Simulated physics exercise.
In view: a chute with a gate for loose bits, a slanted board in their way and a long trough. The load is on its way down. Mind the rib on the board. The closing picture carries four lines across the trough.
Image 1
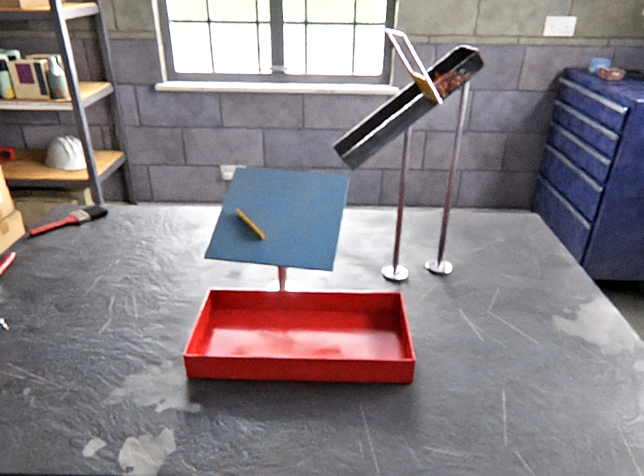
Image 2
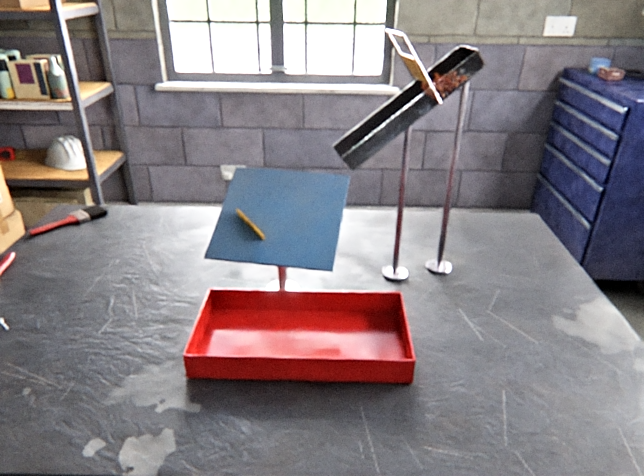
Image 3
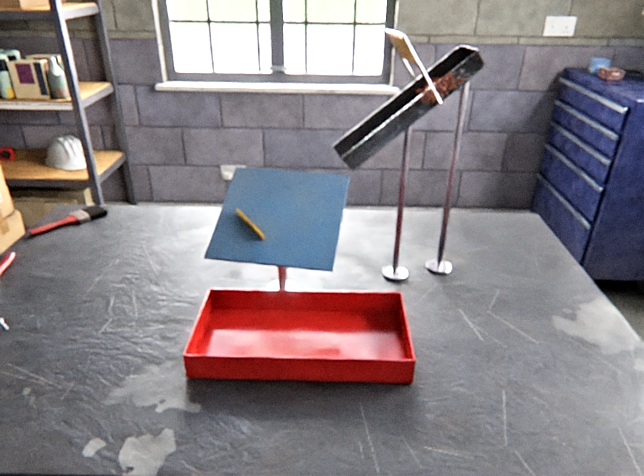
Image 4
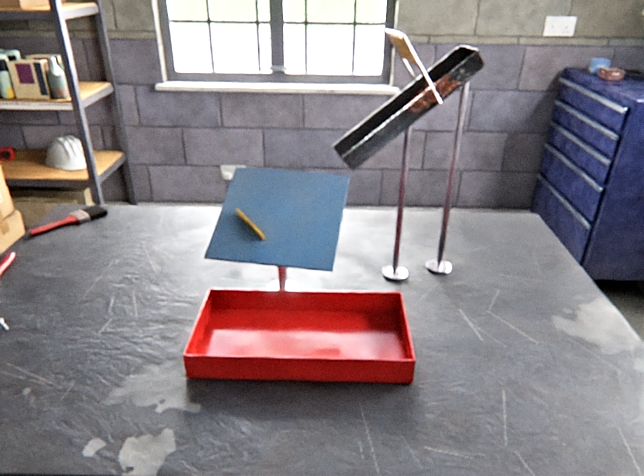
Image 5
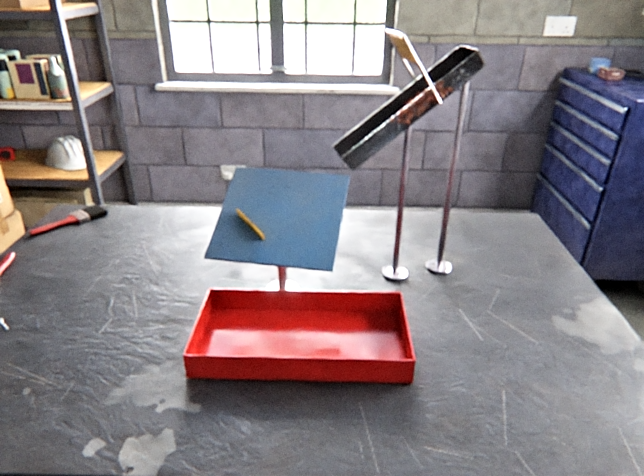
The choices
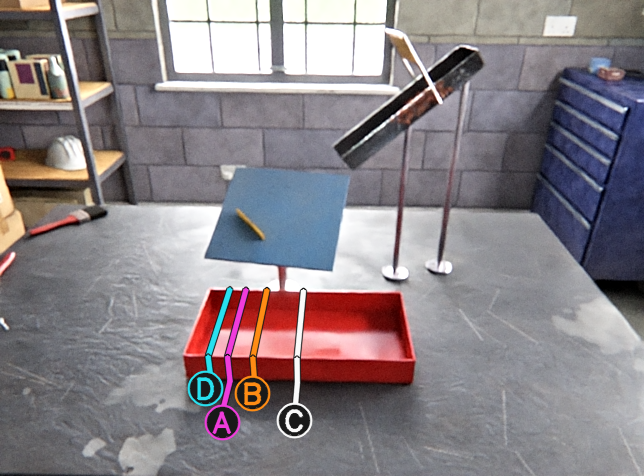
In a workshop, a gate swinging open on a raised chute and reddish-brown bits sliding a short way down its slope.
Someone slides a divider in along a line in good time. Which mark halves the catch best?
The best line is B.
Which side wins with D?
Right.
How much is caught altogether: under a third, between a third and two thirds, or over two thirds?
About that: Over two thirds.
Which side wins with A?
The right side.
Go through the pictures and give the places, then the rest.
The first frame shows load behind the gate at (440, 83), clay pellets; lip of the chute at (347, 165), sloping fairly steeply.
The second frame shows middle of the board at (280, 214), tilted gently; middle of its low edge at (267, 264); of its high edge at (292, 171).
The third frame shows front corners of the trough at (184, 355) and (415, 360), empty; front of the load at (425, 100).
The fourth frame shows middle of the load at (432, 96); its front at (408, 108), about a quarter of the way to the lip; rib from (237, 209) to (263, 235).
The fifth frame shows middle of the load at (425, 102); its front at (392, 120), about a third of the way to the lip.
On the marked copy, line A crosses the front rim at (227, 356); line B crosses the front rim at (252, 356); line C crosses the front rim at (297, 357); line D crosses the front rim at (208, 355).
For line A, of what is caught, a small part on the left of the divider, most on the right.
For line B, of what is caught, about half on the left of the divider, about half on the right.
For line C, of what is caught, nearly all on the left of the divider, a stray few on the right.
For line D, of what is caught, a stray few on the left of the divider, nearly all on the right.
